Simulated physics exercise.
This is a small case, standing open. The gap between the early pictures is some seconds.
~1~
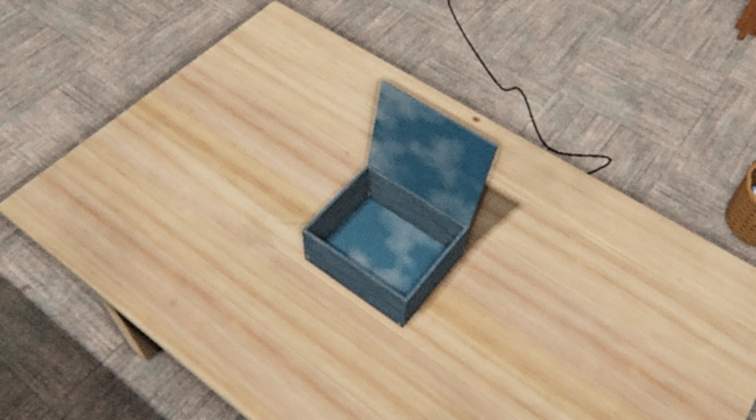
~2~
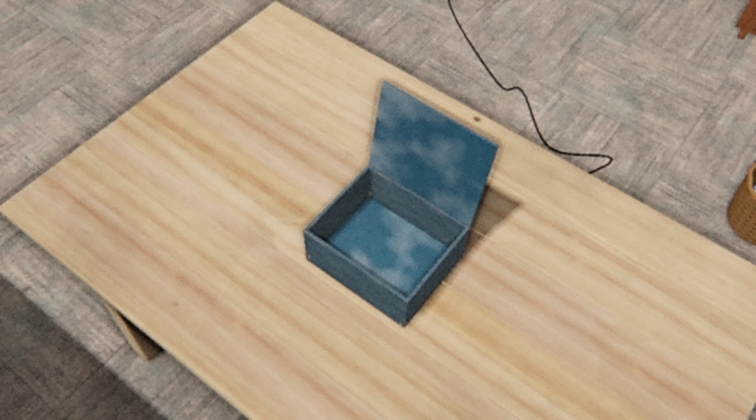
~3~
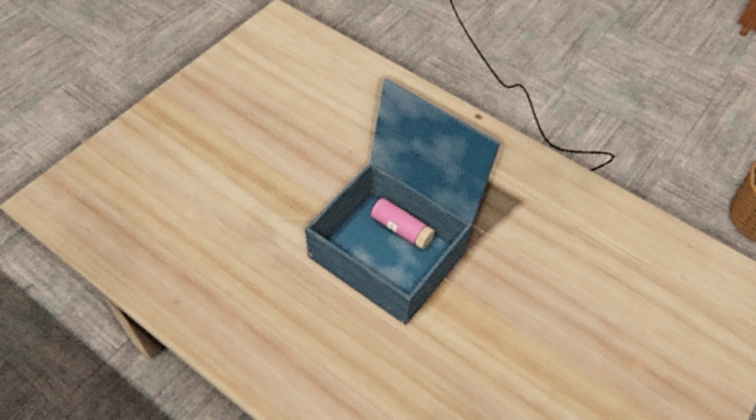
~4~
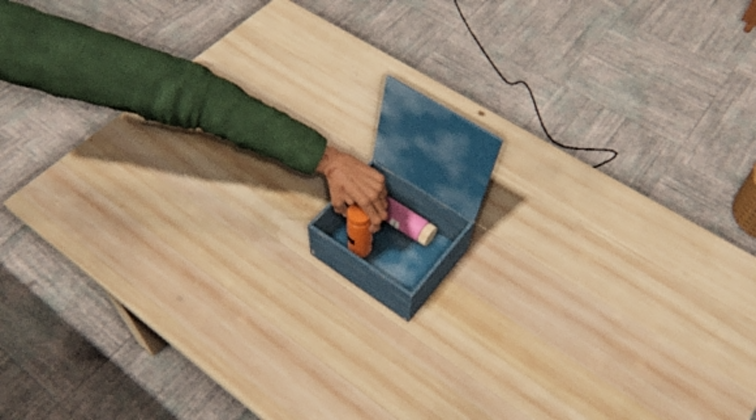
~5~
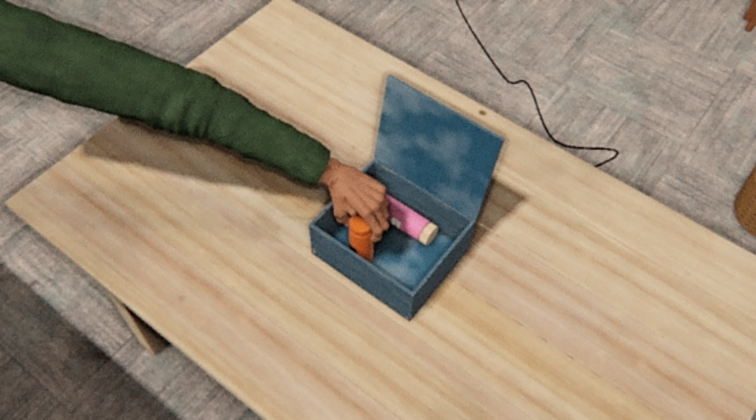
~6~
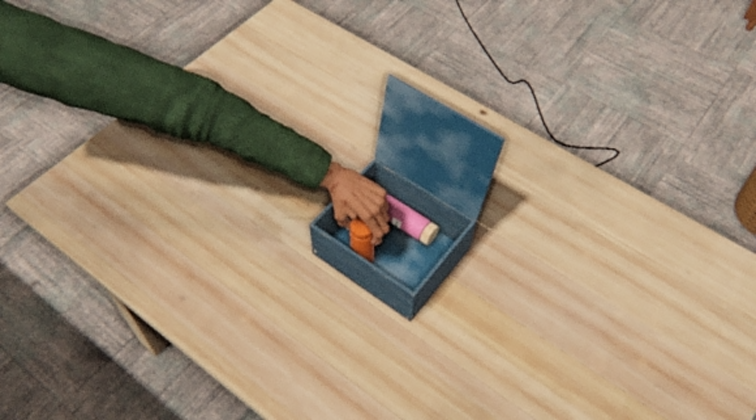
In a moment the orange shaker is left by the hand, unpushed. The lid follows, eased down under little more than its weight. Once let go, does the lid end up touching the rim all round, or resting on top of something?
The lid ends up resting on top of something.
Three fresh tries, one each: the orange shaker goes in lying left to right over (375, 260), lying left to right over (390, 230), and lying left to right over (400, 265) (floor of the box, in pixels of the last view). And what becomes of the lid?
The first attempt ends with the lid lying shut, the second with it lying shut, and the third with it lying shut.
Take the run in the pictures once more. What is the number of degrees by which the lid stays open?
It stays some 10° above the rim.
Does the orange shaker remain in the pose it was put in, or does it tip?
Observation: The orange shaker keeps the set orientation.
Then, 1.40 s past the last view, lid 73° above the rim.
Then, 1.70 s past the last view, lid 40° above the rim.
Finally, lid 10° above the rim; both still in place. Final places as the last picture's camera would see them, orange shaker near (362, 243).
